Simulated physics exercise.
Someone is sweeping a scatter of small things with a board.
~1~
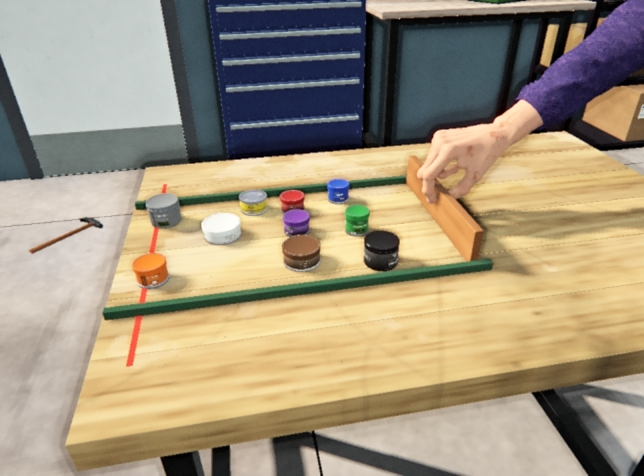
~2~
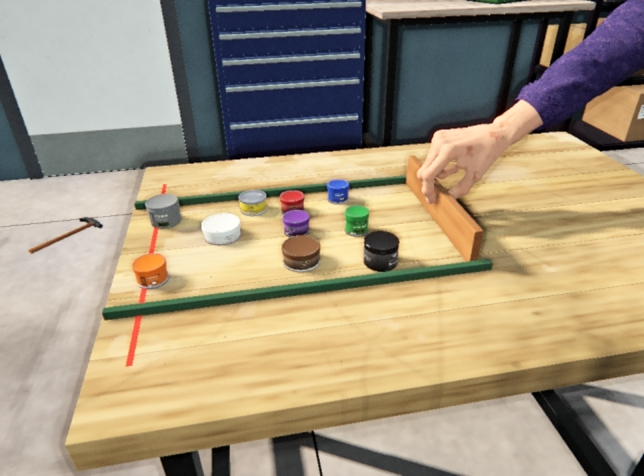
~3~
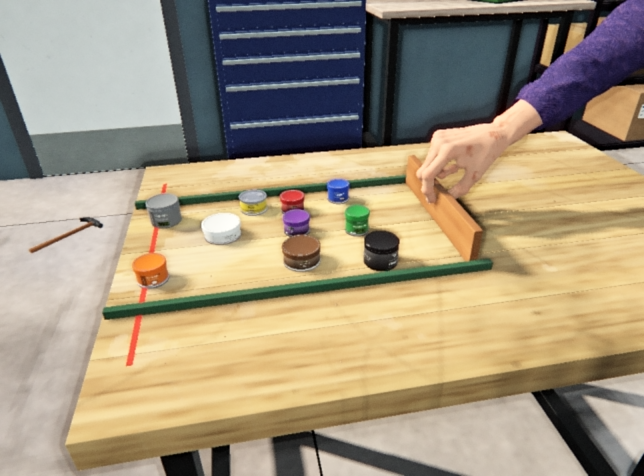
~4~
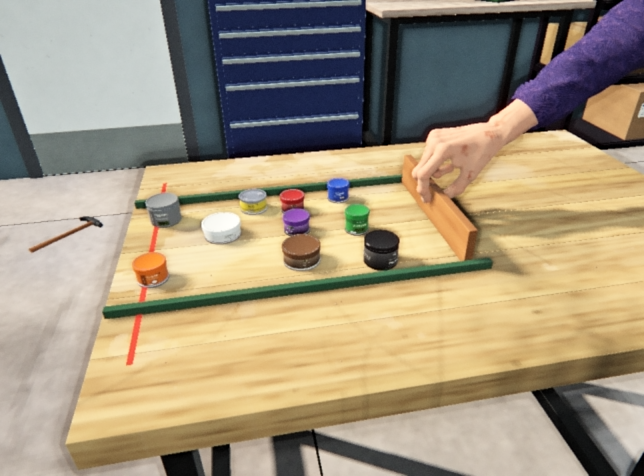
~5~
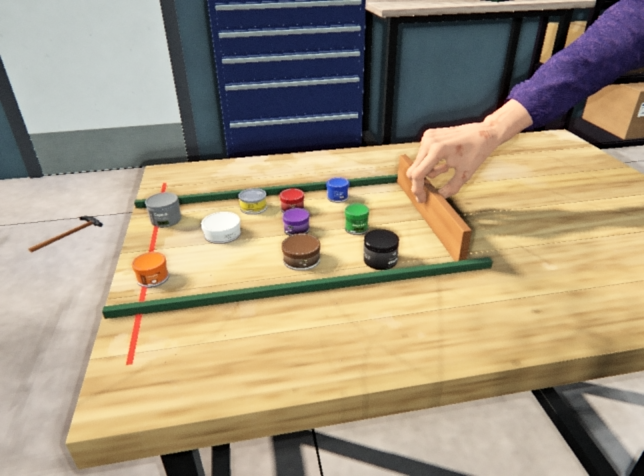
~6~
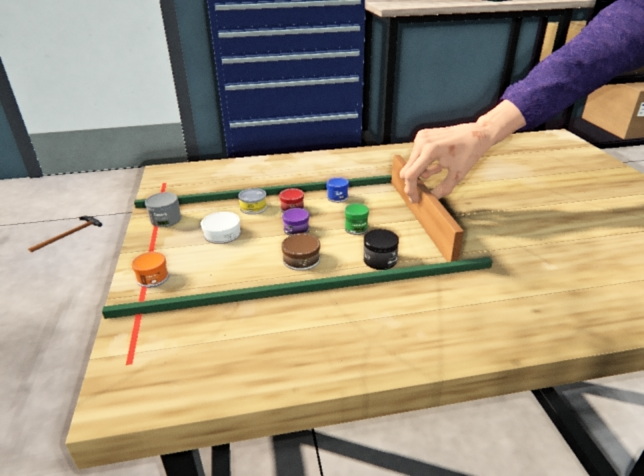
On a wooden table, a hand slides a board slightly left near several colourful tins.
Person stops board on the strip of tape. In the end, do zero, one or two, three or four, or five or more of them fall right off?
All but three or four remain.
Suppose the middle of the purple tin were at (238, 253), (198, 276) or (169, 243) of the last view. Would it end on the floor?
Going through the places in order, it ends up falling, it ends up falling, and it ends up falling.
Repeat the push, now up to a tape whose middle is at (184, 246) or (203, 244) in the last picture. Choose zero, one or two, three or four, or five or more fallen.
For each place: One to two; zero.
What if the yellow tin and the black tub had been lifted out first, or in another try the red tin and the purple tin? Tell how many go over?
The count is 3 in the first case and 3 in the second.
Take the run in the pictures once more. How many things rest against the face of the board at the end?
Result: 6 in all.
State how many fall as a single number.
Fallen: 4.
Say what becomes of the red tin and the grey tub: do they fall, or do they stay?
Result: Red tin still up, grey tub down.
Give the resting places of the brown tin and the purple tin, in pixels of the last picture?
The brown tin stops around (125, 268); the purple tin around (138, 234).
Soon after, none off yet; orange tin at rest near (151, 269); grey tub at rest near (164, 210); white tin at rest near (222, 228).
After that, none off yet; orange tin moving near (145, 270); grey tub displaced about its own width near (138, 213); white tin displaced well along near (156, 237).
In the end, the number that fall off is three or four; gone, yellow tin, white tin, grey tub and orange tin.
